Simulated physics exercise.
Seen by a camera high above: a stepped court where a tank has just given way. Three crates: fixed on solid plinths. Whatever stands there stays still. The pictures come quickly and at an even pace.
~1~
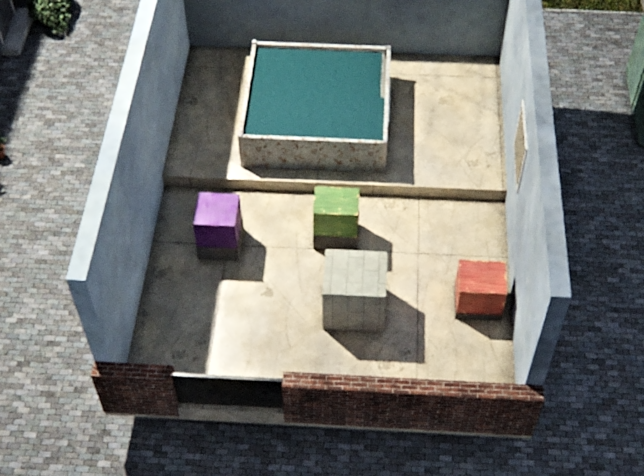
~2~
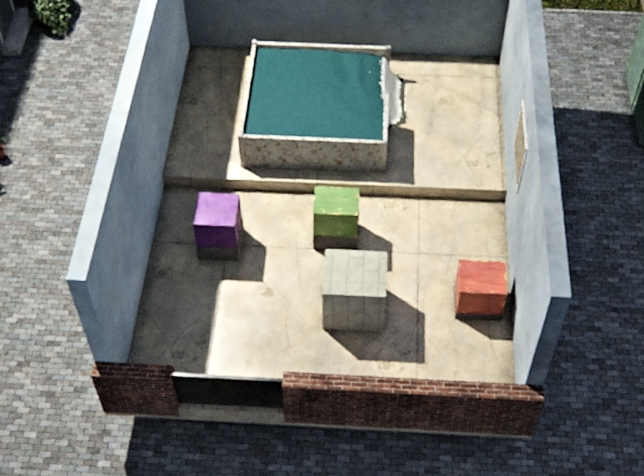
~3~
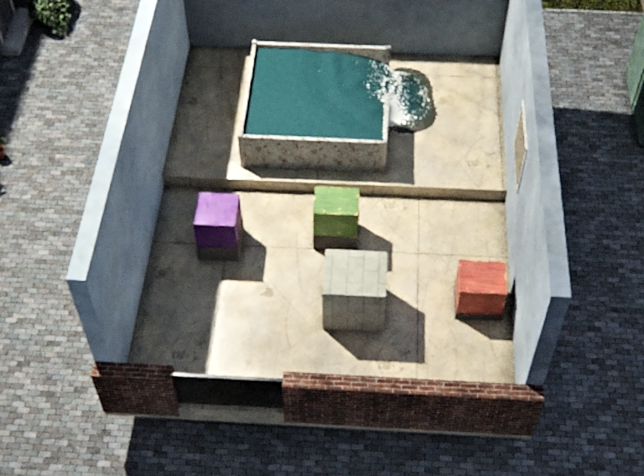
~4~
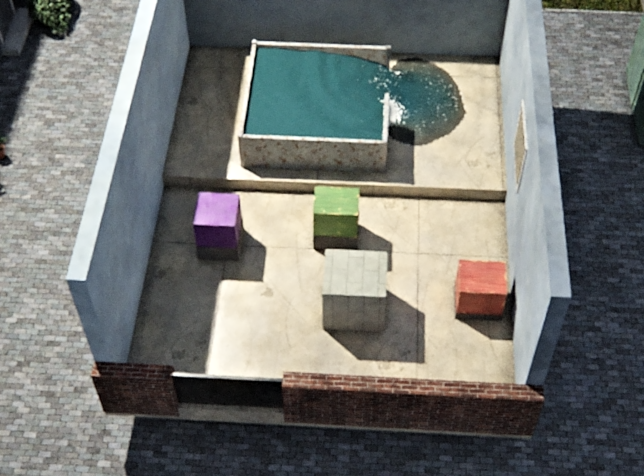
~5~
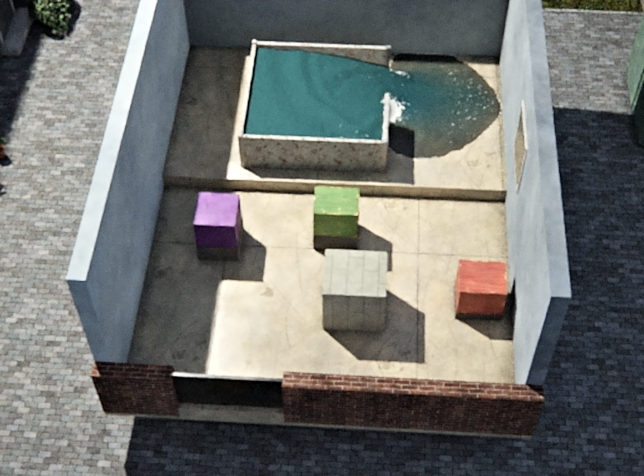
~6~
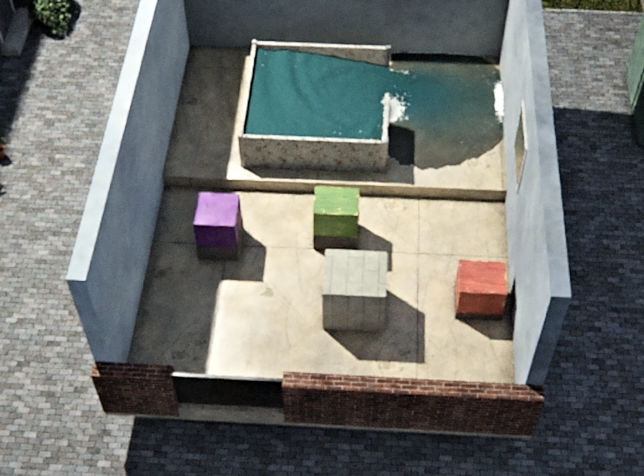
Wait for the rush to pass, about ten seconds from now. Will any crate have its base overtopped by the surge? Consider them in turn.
Result: The purple crate remains untouched by water; the green crate remains untouched by water; the red crate is touched by water.
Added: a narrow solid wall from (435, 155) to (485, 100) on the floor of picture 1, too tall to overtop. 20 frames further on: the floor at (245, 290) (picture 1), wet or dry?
At that place: No water.
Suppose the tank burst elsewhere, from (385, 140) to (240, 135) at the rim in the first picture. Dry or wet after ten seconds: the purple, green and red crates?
In short: Purple is wetted; green takes water; red is soaked.
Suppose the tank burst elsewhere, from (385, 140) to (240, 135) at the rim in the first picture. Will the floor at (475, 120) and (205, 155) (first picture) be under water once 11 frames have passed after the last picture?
First spot left untouched, second spot left untouched.
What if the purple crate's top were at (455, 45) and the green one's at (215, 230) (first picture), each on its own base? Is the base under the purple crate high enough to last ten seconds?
I'd say the purple crate is overtopped.
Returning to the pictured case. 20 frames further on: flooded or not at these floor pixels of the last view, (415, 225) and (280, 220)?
Swamped, then clear.
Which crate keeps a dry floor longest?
The answer here is the crate marked purple.
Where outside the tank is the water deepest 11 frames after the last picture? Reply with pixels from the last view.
That spot is close to (460, 89).
A moment on, water covers 15 % of the floor; the purple crate not reached, the green crate not reached, the red crate not reached.
Next, water covers 20 % of the floor; the purple crate not reached, the green crate not reached, the red crate water round its plinth.
Then, water covers 45 % of the floor; the purple crate not reached, the green crate water round its plinth, the red crate water round its plinth.
Later, water covers 80 % of the floor; the purple crate water round its plinth, the green crate water round its plinth, the red crate water round its plinth.
In the end, water covers 100 % of the floor; the purple crate stayed above the water, the green crate stayed above the water, the red crate was topped.
